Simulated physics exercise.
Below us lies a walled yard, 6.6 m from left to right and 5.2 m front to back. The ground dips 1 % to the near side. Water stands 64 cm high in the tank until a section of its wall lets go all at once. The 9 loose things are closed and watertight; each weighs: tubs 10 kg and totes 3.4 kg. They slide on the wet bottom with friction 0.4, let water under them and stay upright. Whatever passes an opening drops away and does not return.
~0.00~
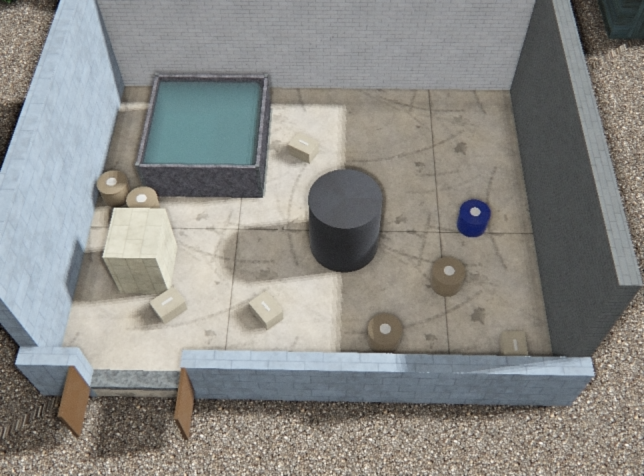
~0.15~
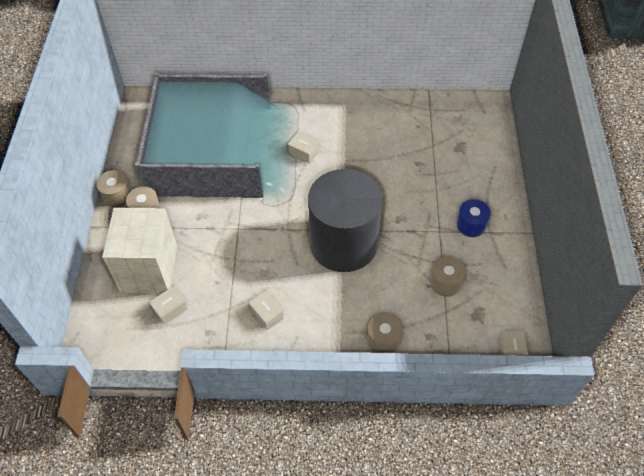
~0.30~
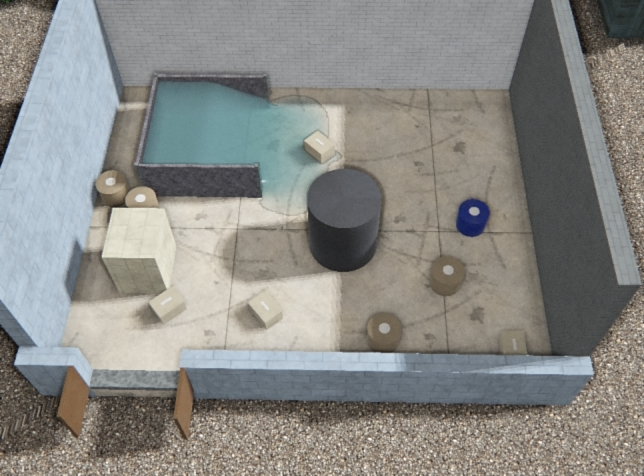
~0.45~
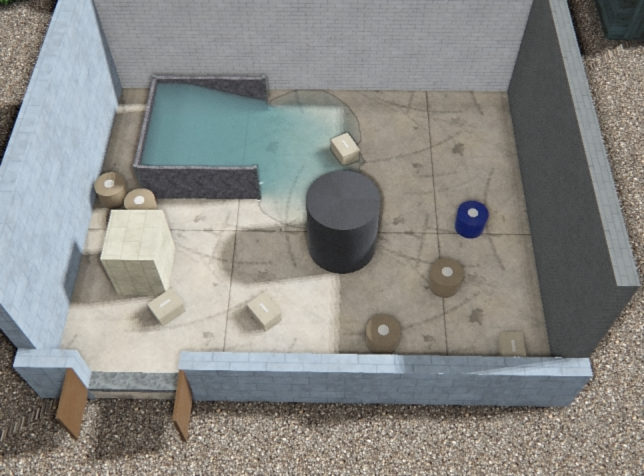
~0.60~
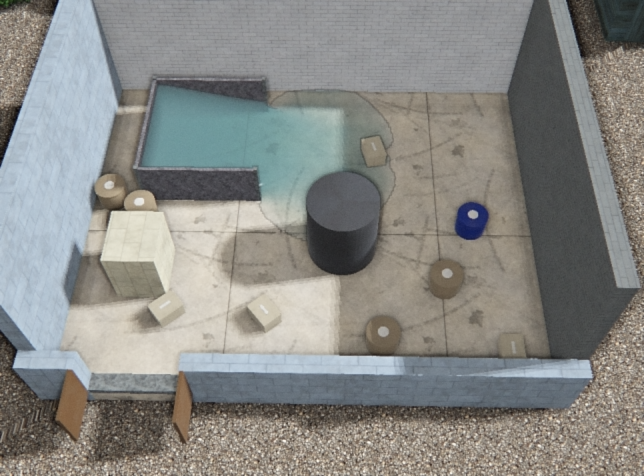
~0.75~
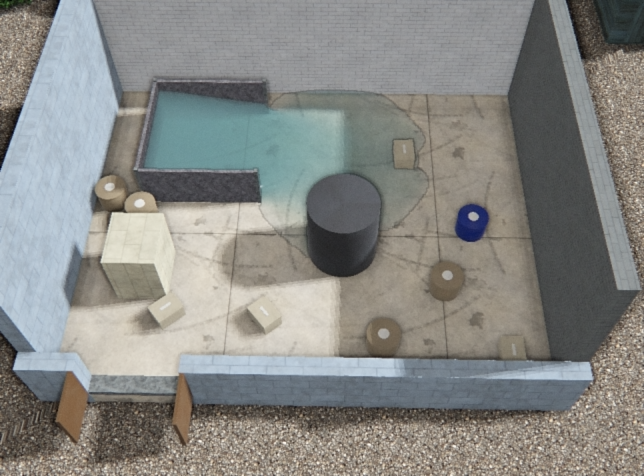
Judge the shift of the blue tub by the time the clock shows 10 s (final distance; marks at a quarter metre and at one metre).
The blue tub travels far.
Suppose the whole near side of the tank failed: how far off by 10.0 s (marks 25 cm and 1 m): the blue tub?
Then the blue tub moves a short way.
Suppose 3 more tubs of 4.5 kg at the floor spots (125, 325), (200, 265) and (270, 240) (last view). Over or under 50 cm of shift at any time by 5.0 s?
In turn: Short of it, short of it, under.
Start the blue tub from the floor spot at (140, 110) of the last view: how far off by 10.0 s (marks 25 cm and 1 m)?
It barely shifts.
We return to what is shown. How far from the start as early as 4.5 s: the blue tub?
Roughly 200 cm by then.
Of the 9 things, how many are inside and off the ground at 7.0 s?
I count 5.
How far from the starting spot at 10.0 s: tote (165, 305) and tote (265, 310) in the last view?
In turn: 250 cm, 200 cm.
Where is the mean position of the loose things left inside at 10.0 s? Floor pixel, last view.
At about (137, 274).
After 2.0 s the blue tub is near (524, 248), 0.9 m from its start, afloat; 0 of 9 are out; 2 afloat.
After 4.5 s the blue tub is near (407, 336), 2.2 m from its start, afloat; 0 of 9 are out; 4 afloat.
After 7.0 s the blue tub is near (79, 324), 5.7 m from its start, afloat; 0 of 9 are out; 5 afloat.
After 10.0 s the blue tub is near (86, 290), 5.6 m from its start, afloat; 0 of 9 are out; 8 afloat.
